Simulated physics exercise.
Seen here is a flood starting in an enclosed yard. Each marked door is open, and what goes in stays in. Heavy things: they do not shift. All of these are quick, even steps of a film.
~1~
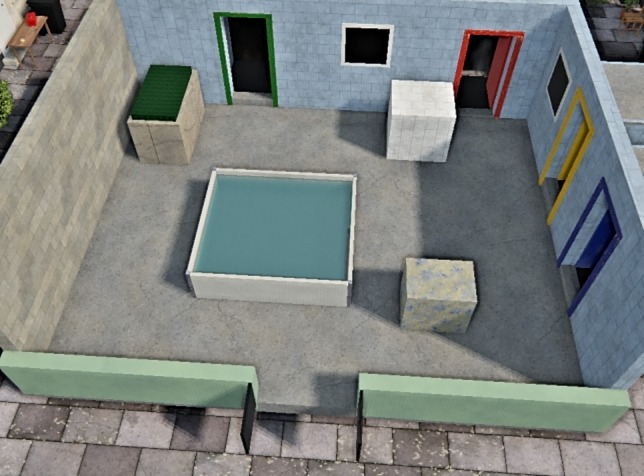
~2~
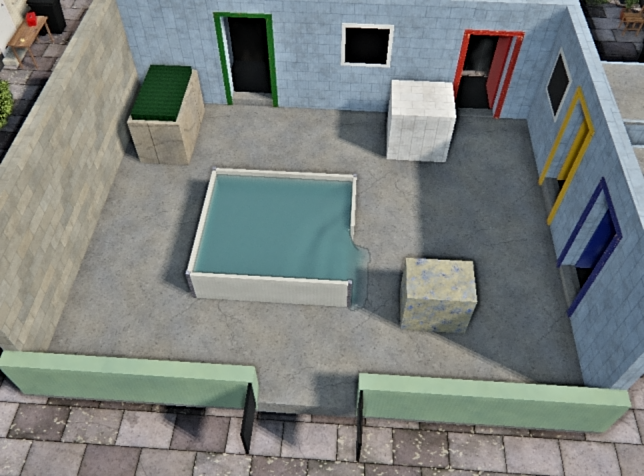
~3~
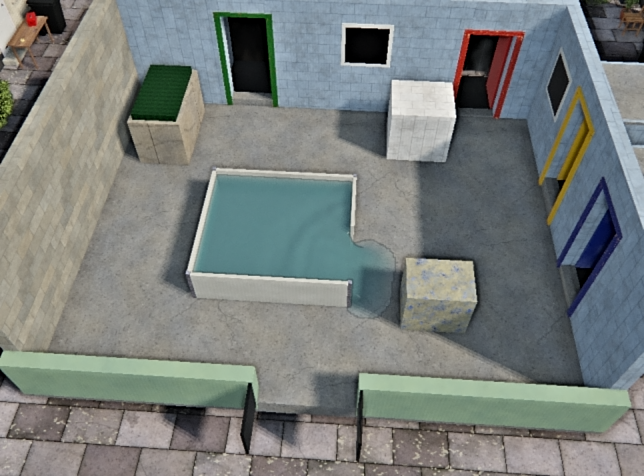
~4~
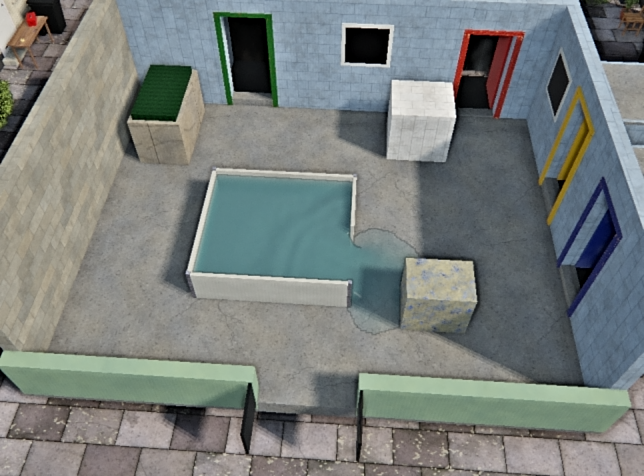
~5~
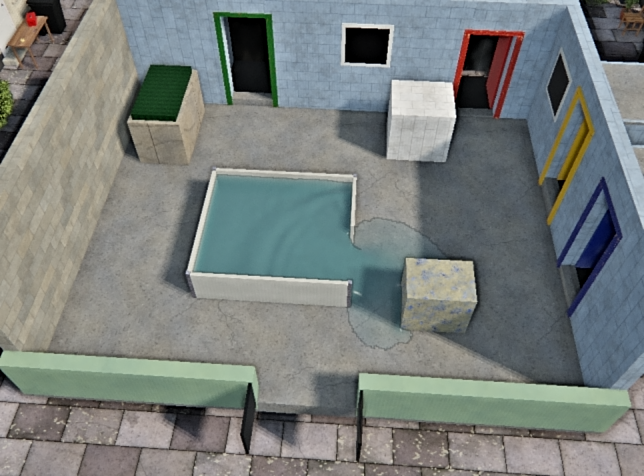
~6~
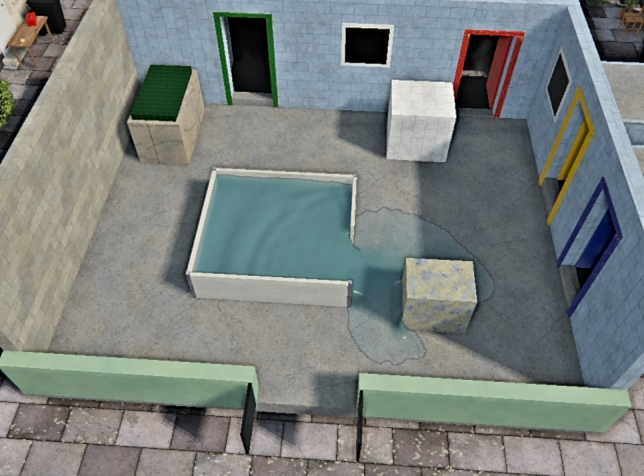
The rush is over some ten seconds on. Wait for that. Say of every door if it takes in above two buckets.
Most likely the blue door gets too much water, most likely the yellow door gets two buckets or less, most likely the red door gets too much water, most likely the green door gets two buckets or less.
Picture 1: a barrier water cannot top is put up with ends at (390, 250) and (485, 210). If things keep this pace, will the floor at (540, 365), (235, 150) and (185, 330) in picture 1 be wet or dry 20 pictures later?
Taking the points in the order given, they are inundated, high and dry and high and dry.
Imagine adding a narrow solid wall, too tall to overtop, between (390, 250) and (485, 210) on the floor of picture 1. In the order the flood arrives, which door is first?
I'd go with the one in blue.
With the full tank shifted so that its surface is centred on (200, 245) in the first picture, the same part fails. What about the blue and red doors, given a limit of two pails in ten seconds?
The blue door falls short, while the red door overshoots the limit.
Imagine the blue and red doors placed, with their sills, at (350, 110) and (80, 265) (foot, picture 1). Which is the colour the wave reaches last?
I'd say the red one is reached last.
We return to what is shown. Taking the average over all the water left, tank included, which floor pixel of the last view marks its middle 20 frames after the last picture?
Somewhere around (356, 257) in the last view.
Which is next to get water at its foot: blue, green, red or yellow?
I'd go with the one in blue.
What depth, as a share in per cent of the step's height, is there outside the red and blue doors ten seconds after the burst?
Some 410 percent, then some 70 percent.
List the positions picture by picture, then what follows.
In the first frame, the open tank at (277, 225) is whole and still.
In the second frame, water pours out at (348, 268) and has run to (358, 249).
In the third frame, water pours out at (348, 269) and has run to (388, 253).
In the fourth frame, the front is at a hidden place, out from the gap at (348, 270).
In the fifth frame, the front is at a hidden place, out from the gap at (348, 270).
In the sixth frame, water pours out at (348, 270) and has run to (489, 290).
A moment on, water covers 20 % of the floor; the blue door under two buckets in, the yellow door not reached, the red door not reached, the green door not reached.
Next, water covers 25 % of the floor; the blue door over two buckets in, the yellow door wet at the sill, nothing in, the red door not reached, the green door not reached.
Then, water covers 40 % of the floor; the blue door far over two buckets in, the yellow door wet at the sill, nothing in, the red door wet at the sill, nothing in, the green door not reached.
Later, water covers 50 % of the floor; the blue door far over two buckets in, the yellow door wet at the sill, nothing in, the red door far over two buckets in, the green door not reached.
In the end, water covers 80 % of the floor; the blue door far over two buckets in, the yellow door wet at the sill, nothing in, the red door far over two buckets in, the green door wet at the sill, nothing in.
